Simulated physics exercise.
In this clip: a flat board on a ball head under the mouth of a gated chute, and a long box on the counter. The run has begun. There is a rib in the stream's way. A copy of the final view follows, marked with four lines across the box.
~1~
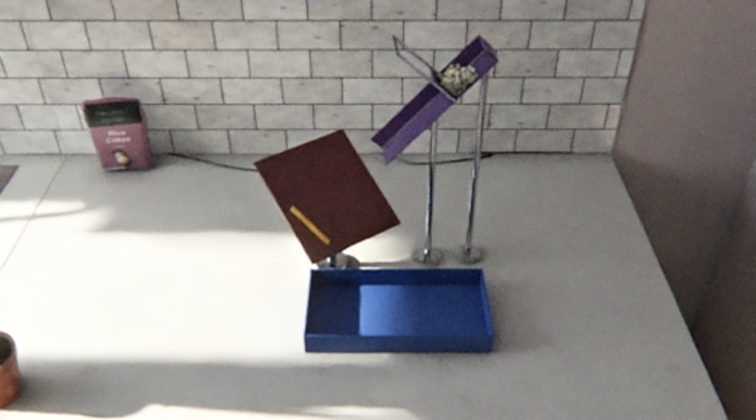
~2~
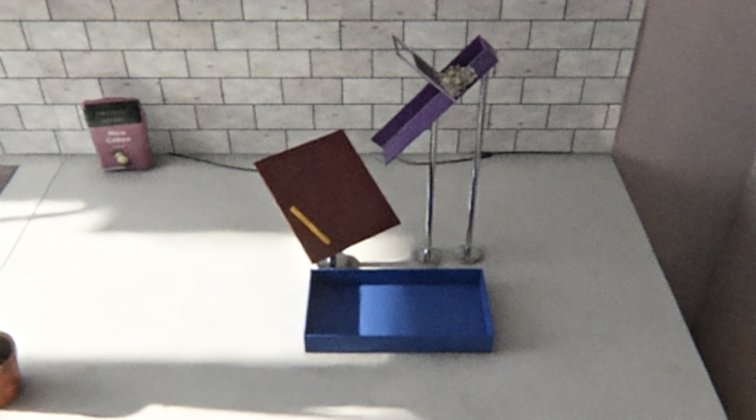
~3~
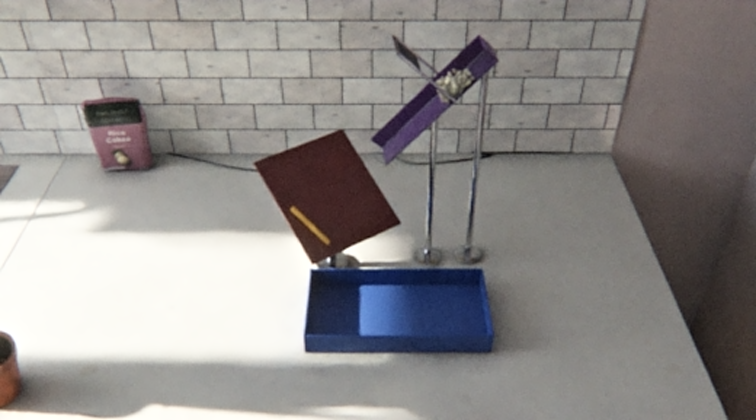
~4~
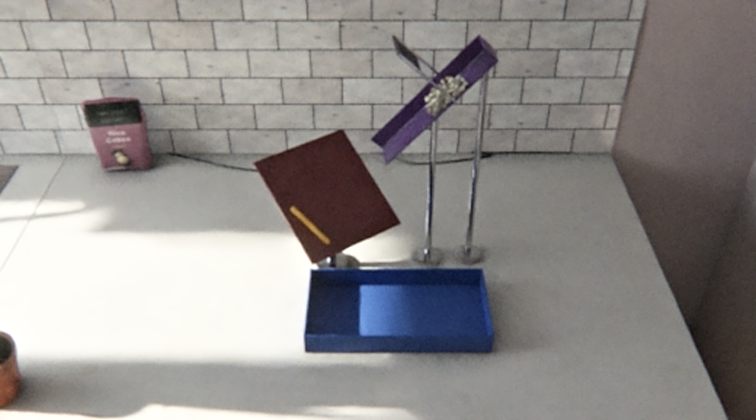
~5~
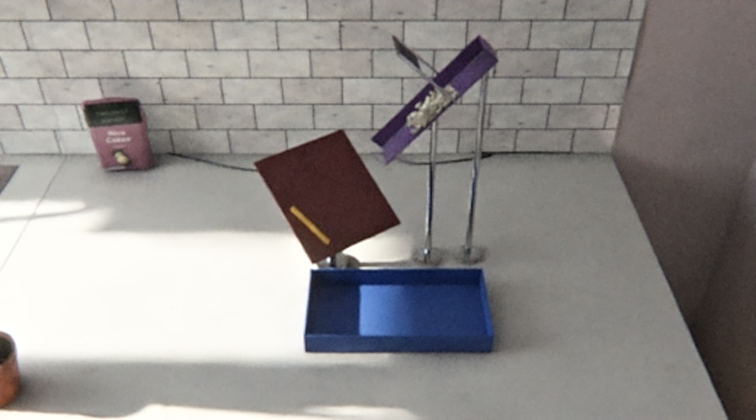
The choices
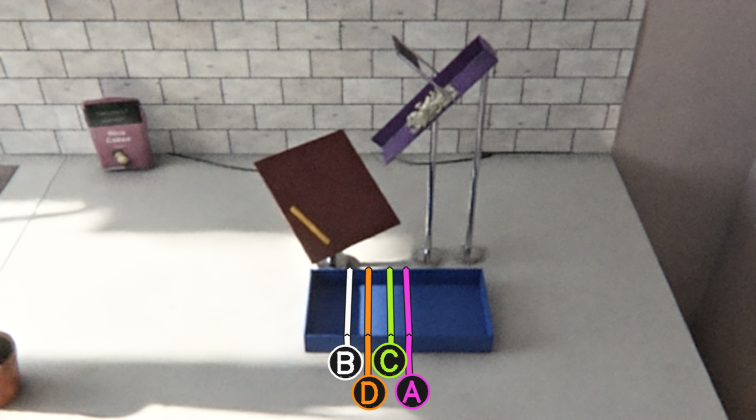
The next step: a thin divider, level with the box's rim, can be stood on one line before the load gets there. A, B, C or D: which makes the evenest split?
I would pick line D.
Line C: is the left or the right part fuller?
Left.
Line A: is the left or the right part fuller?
More lands on the left.
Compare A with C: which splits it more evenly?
Here it is line C.
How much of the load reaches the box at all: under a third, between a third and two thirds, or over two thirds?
Over two thirds.
On the marked copy, line A crosses the front rim at (409, 335); line B crosses the front rim at (347, 336); line C crosses the front rim at (391, 335); line D crosses the front rim at (367, 336).
With A, of what is caught, almost all on the left of the divider, about a tenth on the right.
With B, of what is caught, about a tenth on the left of the divider, the larger part on the right.
With C, of what is caught, the larger part on the left of the divider, roughly a quarter on the right.
With D, of what is caught, roughly two thirds on the left of the divider, roughly a third on the right.
